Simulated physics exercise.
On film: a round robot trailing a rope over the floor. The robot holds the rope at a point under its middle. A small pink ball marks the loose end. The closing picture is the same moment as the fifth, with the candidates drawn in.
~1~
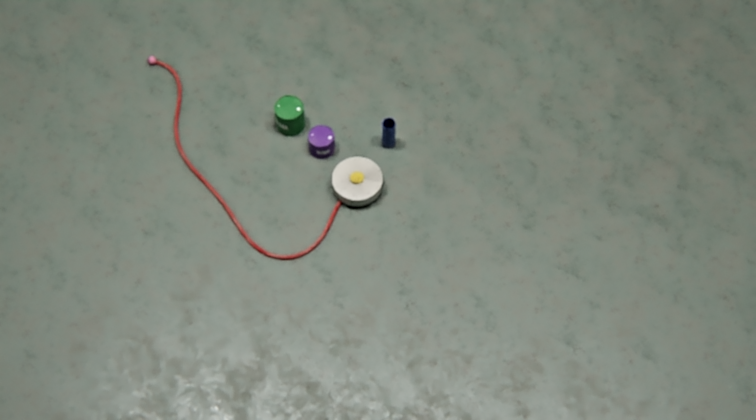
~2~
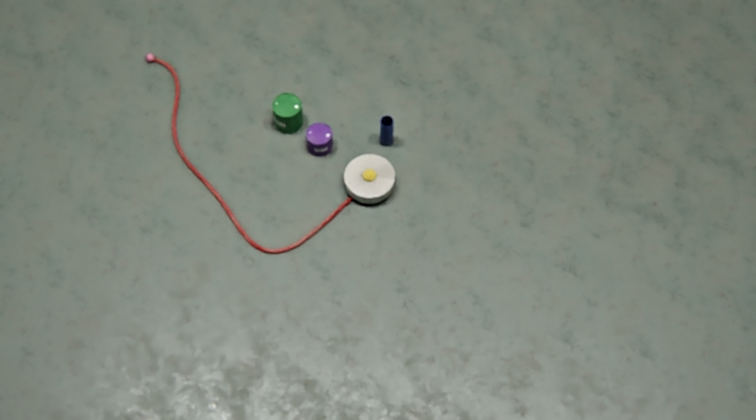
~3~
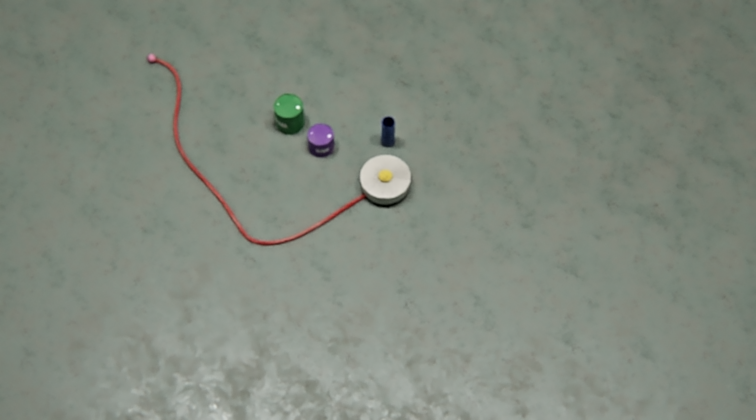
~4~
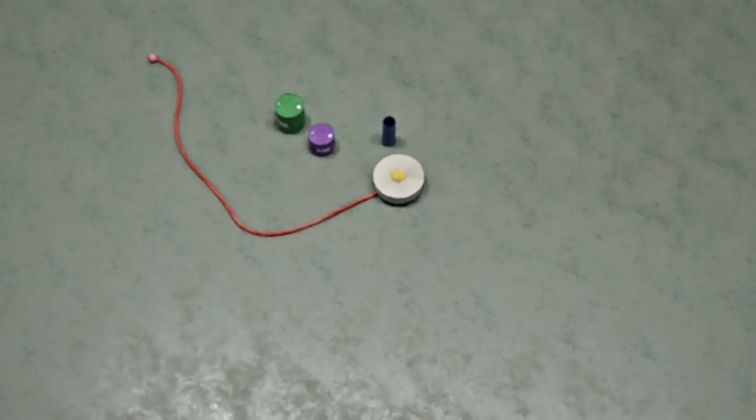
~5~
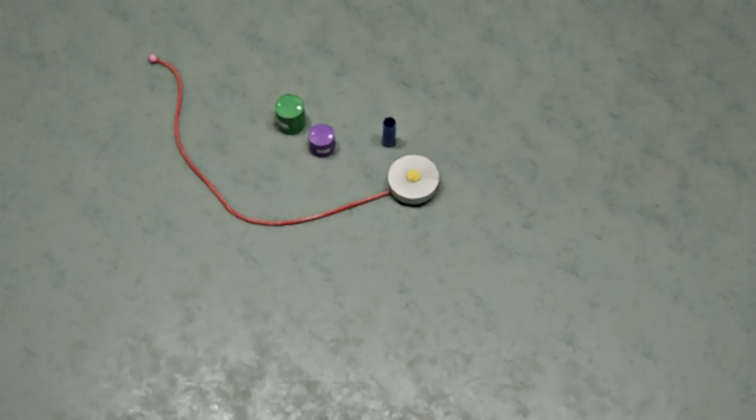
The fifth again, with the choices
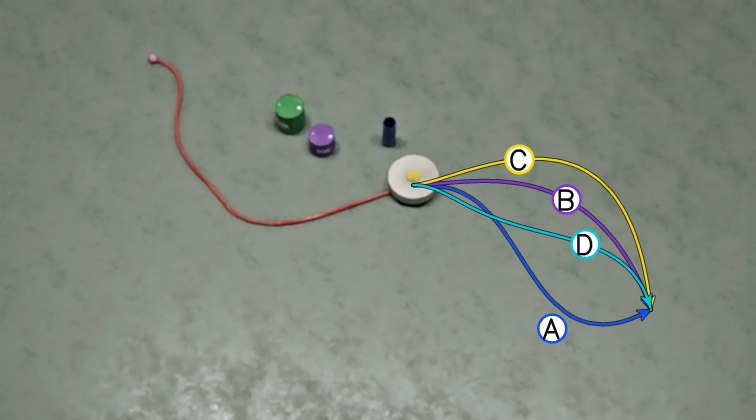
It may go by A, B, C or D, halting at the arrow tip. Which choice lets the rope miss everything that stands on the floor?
Everything stays clear on A.
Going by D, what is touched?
It meets the purple pot.
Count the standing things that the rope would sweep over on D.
It sweeps one.
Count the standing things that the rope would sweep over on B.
In all, two.
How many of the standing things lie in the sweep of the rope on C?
It sweeps three.
On the copy, A from (413, 185) via (525, 264) to (651, 310); B from (413, 185) via (561, 197) to (651, 310); C from (413, 185) via (580, 168) to (651, 310); D from (413, 185) via (542, 232) to (650, 308).
On A. First, robot (505, 228), middle of the rope (307, 168), free end (164, 67).
Then, robot (574, 313), middle of the rope (392, 206), free end (225, 115).
Finally, robot (653, 306), middle of the rope (446, 237), free end (276, 142); nothing has been touched.
By contrast, B meets the green keg and purple pot; C meets the green keg, purple pot and blue post; D meets the purple pot.
